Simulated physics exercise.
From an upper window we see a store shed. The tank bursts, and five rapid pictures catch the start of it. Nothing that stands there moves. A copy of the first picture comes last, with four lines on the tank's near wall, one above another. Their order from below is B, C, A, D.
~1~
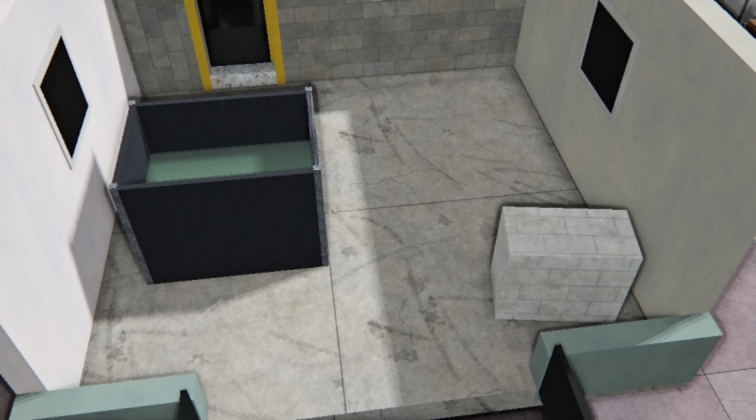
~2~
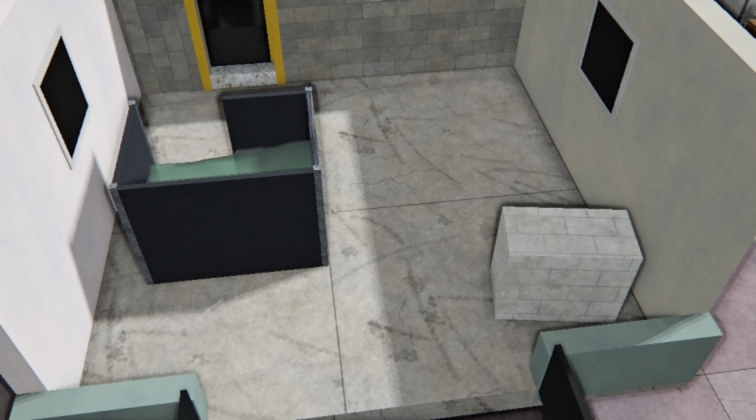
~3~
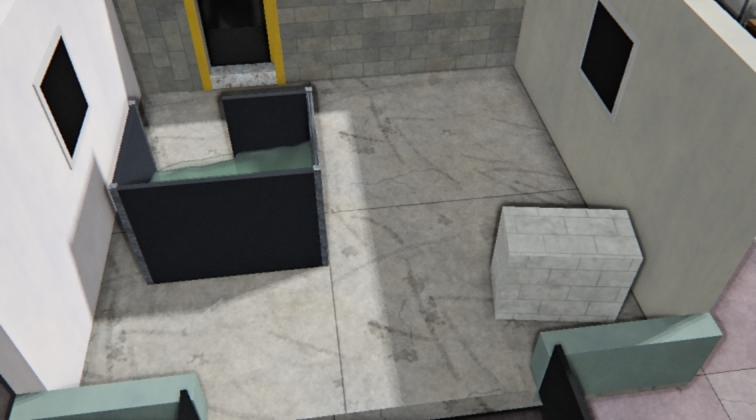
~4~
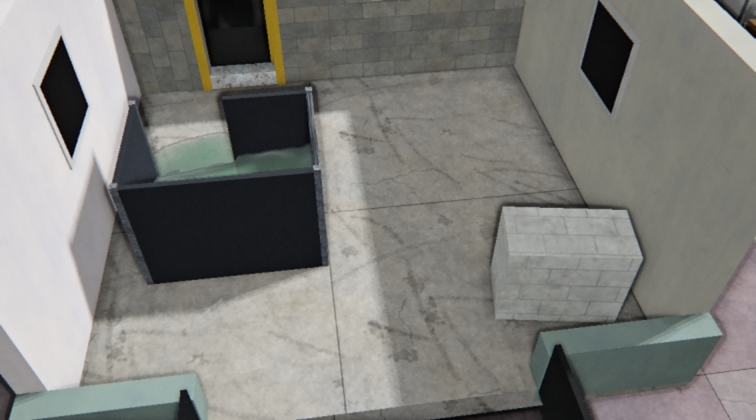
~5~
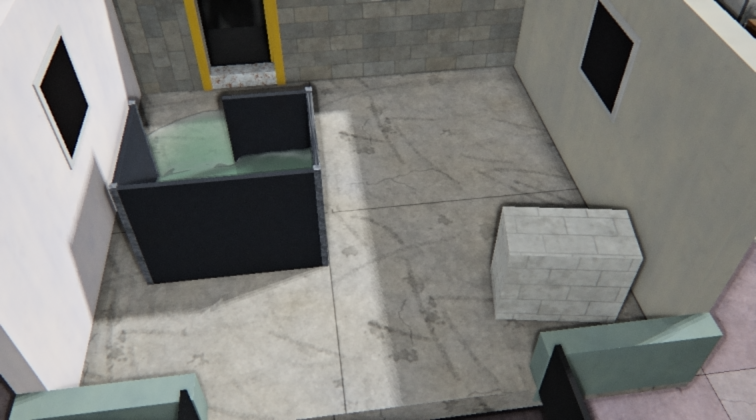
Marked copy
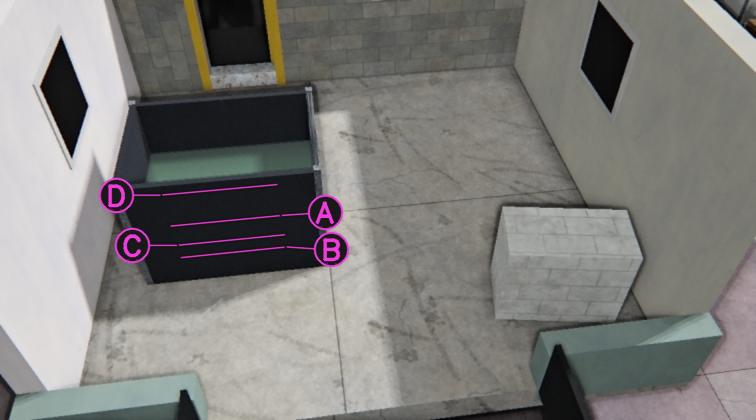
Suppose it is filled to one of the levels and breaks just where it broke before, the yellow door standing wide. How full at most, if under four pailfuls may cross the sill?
Go for C.
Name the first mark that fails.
That would be A.
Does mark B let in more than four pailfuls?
No.
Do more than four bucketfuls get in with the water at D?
Yes, it does.
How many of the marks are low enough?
Two.
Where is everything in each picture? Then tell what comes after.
Water in the tank at rest, its middle at (230, 182); foot of the yellow doorway at (245, 86); open gate at (372, 349).
Water covers 1 % of the ground, its front hidden from here.
Water covers 3 % of the ground, its front hidden from here.
Water covers 6 % of the ground, its front hidden from here.
Water covers 11 % of the ground, its front hidden from here.
On the marked copy, A at (226, 220); B at (234, 252); C at (231, 240); D at (219, 189); from the bottom up B, C, A, D.
With A, about 8 bucketfuls get in.
With B, nothing gets over.
With C, a splash gets over, under a bucket.
With D, dozens of bucketfuls pour in.
